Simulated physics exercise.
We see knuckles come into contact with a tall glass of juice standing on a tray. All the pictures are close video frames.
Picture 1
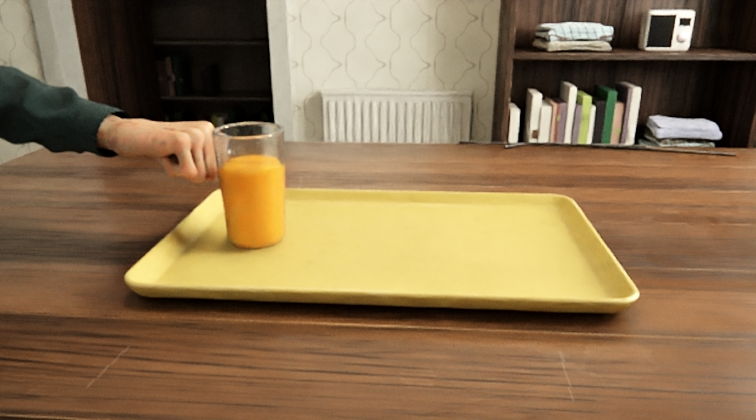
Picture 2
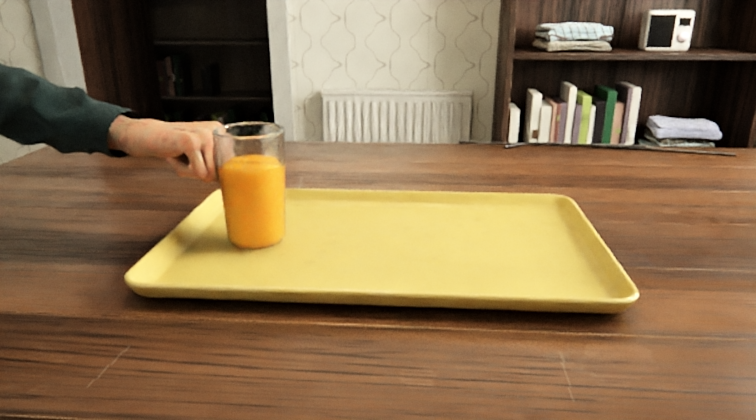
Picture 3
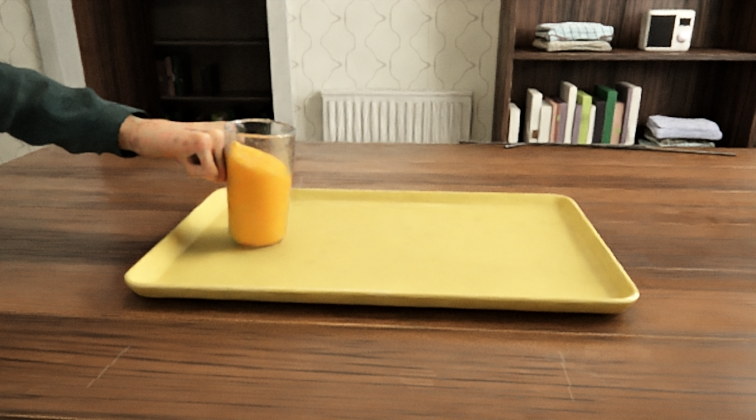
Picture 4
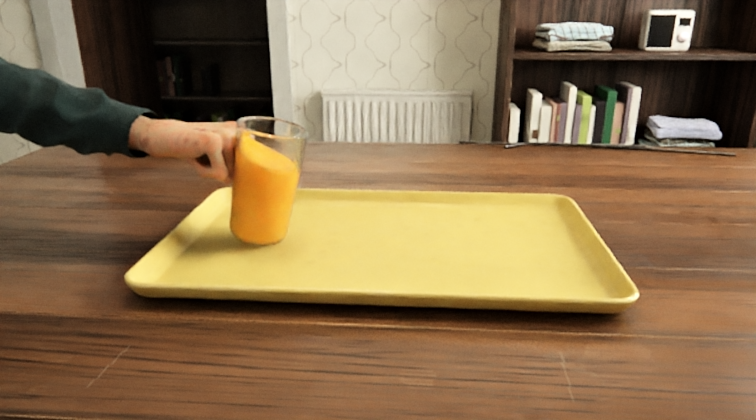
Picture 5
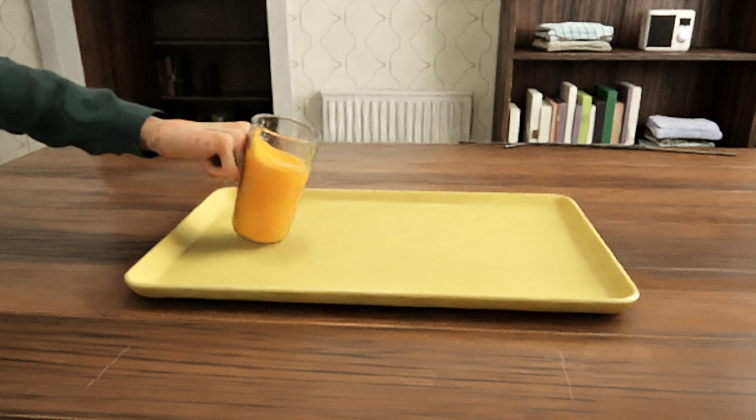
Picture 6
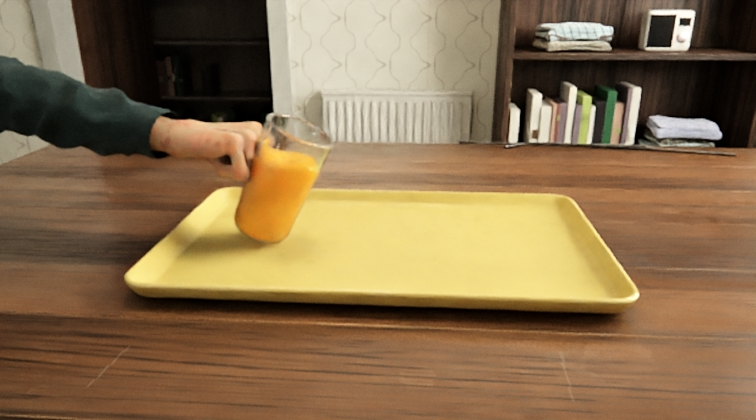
A glass of orange juice stands at the left end of a long yellow tray on a dark wooden table, seen from slightly above by a still camera, with a white radiator, patterned wallpaper and shelves of books behind. A hand in a dark green sleeve reaches in from the left, knuckles against the glass's upper side. It pushes rightward, and the glass leans steadily right as the juice sloshes inside.
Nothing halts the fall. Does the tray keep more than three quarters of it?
The liquid that escapes the tray is more than a quarter of it.
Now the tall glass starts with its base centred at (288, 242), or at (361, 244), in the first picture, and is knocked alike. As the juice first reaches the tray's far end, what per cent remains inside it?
Lab note - try 1 about 60 %, try 2 about 80 %.
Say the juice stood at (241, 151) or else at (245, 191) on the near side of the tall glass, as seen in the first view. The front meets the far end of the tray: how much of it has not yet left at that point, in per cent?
I'd say roughly 50 in a hundred, and then roughly 45 in a hundred.
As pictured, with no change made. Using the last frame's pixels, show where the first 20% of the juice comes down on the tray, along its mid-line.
I'd point to somewhere close to pixel (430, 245).
A moment on, the tall glass is falling and 99 per cent is in the glass, 0 on the tray and 1 above or beyond its rim.
Next, the tall glass lies on its side and 67 per cent is in the glass, 18 on the tray and 16 above or beyond its rim.
Then the tall glass lies on its side and 37 per cent is in the glass, 55 on the tray and 8 above or beyond its rim.
Later the tall glass lies on its side and 20 per cent is in the glass, 44 on the tray and 36 above or beyond its rim.
In the end 64 per cent is held by tray and glass, 36 is off the tray.
